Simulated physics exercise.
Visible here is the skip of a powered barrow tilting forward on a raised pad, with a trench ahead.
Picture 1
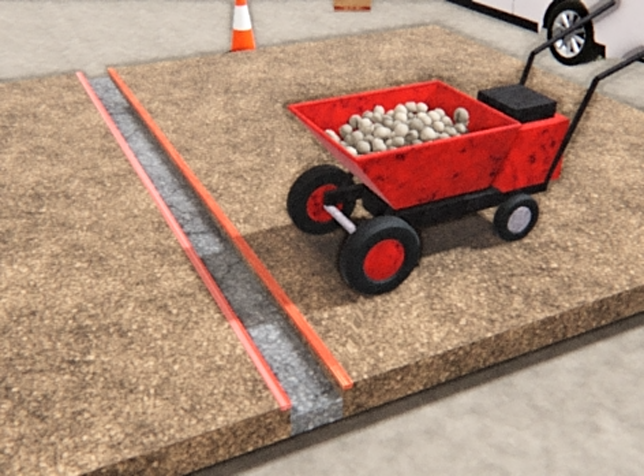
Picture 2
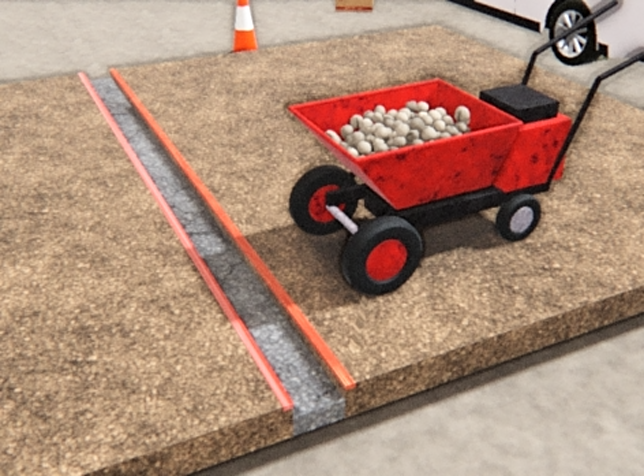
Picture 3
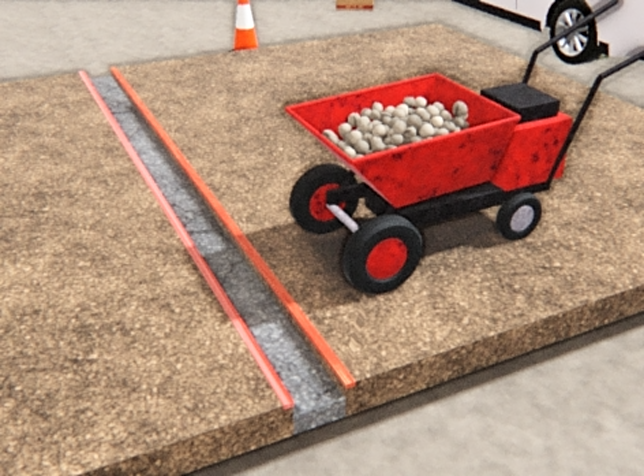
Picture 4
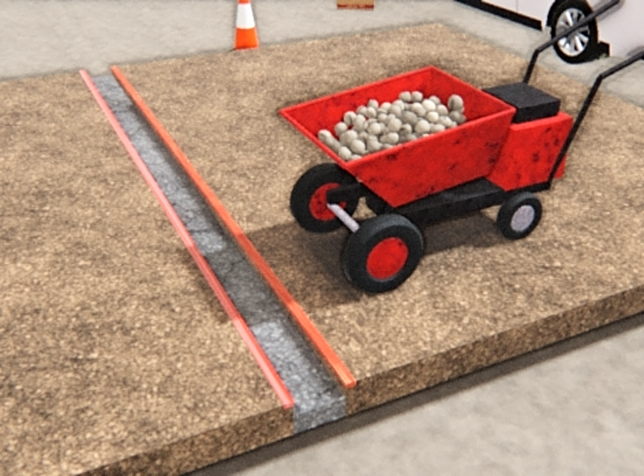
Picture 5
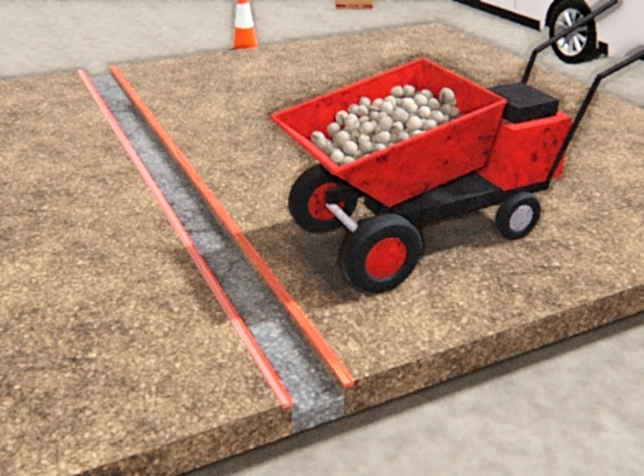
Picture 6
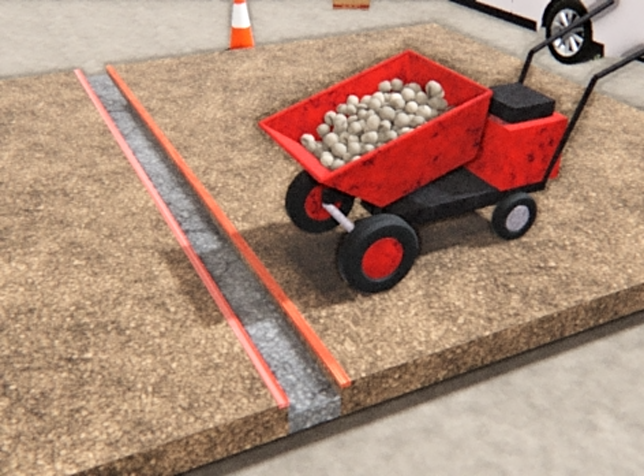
The clip shows a red powered barrow loaded with river pebbles on a raised brown pad, beside a shallow trench edged with orange-red strips; its skip starts level, then gradually tilts forward to the left while the wheels stay in place.
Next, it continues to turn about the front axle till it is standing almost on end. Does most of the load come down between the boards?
No.
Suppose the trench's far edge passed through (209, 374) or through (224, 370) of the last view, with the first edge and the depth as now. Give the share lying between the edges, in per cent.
Roughly 80 % first, 70 % second.
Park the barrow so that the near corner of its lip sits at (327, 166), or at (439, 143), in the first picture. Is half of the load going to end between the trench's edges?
Well, parked at the first spot it'd be short of the halfway mark, and at the second it'd be short of the halfway mark.
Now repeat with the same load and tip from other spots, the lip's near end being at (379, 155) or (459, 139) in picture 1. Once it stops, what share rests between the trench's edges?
Result: 50 in a hundred, then 20 in a hundred.
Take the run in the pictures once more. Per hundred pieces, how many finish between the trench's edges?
I'd estimate close to 35 per cent.
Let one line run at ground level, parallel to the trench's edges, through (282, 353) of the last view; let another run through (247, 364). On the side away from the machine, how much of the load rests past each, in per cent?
Around 80 in a hundred for the first, 50 in a hundred for the second.
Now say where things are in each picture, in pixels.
In the first picture, lip of the skip near (355, 160), level; top of the load near (413, 128), river pebbles; first edge of the trench near (318, 344); far edge near (259, 362), the trench under half as wide as the skip, and shallow for its width.
In the second picture, lip of the skip near (355, 161), level; top of the load near (414, 127).
In the third picture, lip of the skip near (351, 162), tipped barely; top of the load near (411, 124).
In the fourth picture, lip of the skip near (345, 166), tipped a little; top of the load near (420, 125).
In the fifth picture, lip of the skip near (335, 172), tipped a little; top of the load near (411, 121).
In the sixth picture, lip of the skip near (321, 180), tipped clearly; top of the load near (409, 111); first edge of the trench near (316, 342); far edge near (257, 360).
Shortly afterwards, skip tipped steeply; the whole lot in the skip.
Next, skip tipped right over; the bulk in the skip; a little in or heaped over the trench; a little beyond it; only a few falling.
Some moments later, skip tipped right over; a little in the skip; near a third in or heaped over the trench; near half beyond it.
In the end, skip tipped right over; a little in the skip; near a third in or heaped over the trench; near half beyond it.
